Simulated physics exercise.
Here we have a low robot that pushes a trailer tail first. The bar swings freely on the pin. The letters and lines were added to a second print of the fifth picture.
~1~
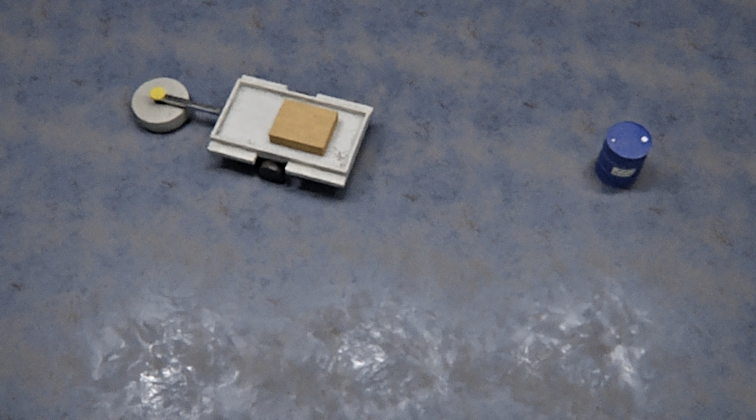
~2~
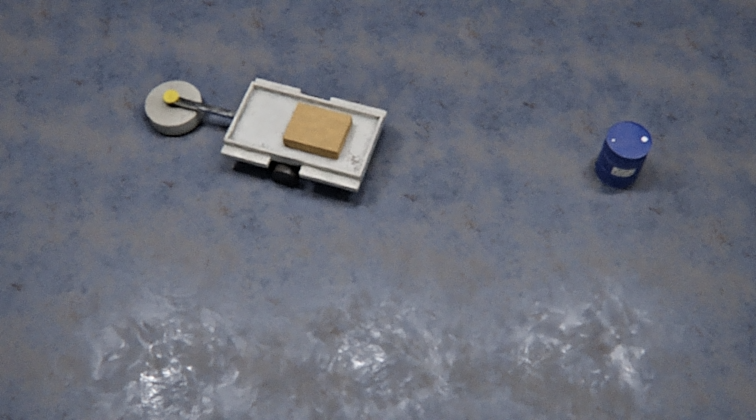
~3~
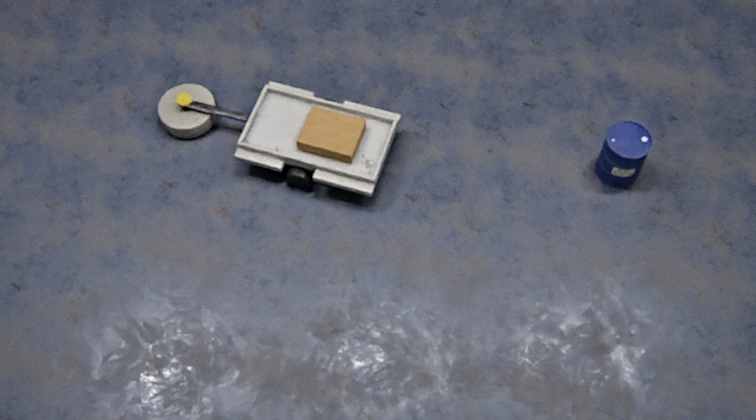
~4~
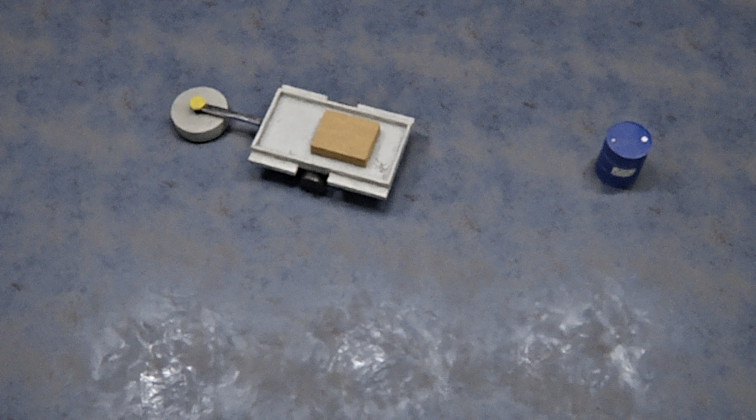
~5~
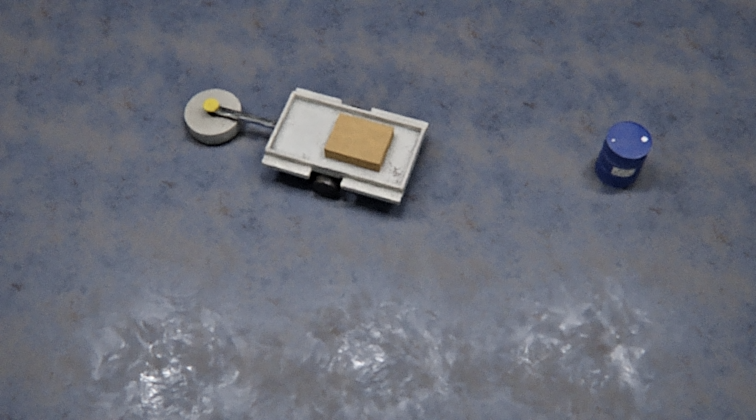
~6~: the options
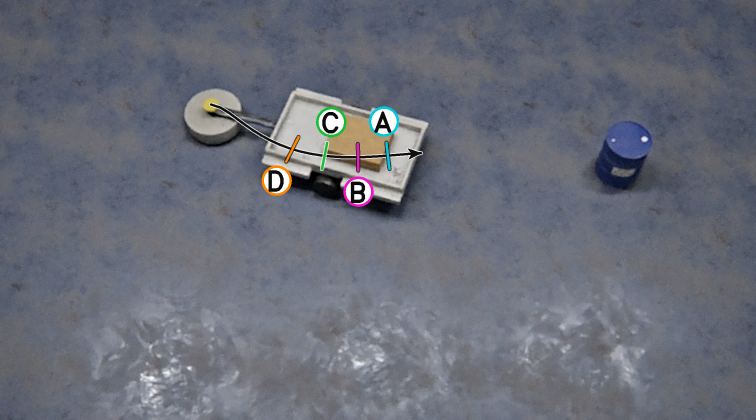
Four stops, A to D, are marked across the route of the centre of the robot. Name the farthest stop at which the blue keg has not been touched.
No farther than B.
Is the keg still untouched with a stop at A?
No.
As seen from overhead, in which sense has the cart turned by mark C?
Anticlockwise.
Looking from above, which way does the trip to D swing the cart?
Anticlockwise.
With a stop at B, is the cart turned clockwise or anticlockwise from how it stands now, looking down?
Anticlockwise.
On the marked copy, A at (388, 156); B at (358, 157); C at (325, 156); D at (292, 149); the route from (211, 104) via (310, 154) to (421, 153).
With B. Early on, robot (257, 141), cart (399, 154).
Further on, robot (308, 162), cart (455, 158).
At the end, robot (359, 166), cart (507, 158); nothing has been touched.
As for the rest, A is too far, the keg has been hit; C is safe but short; D is safe but short.
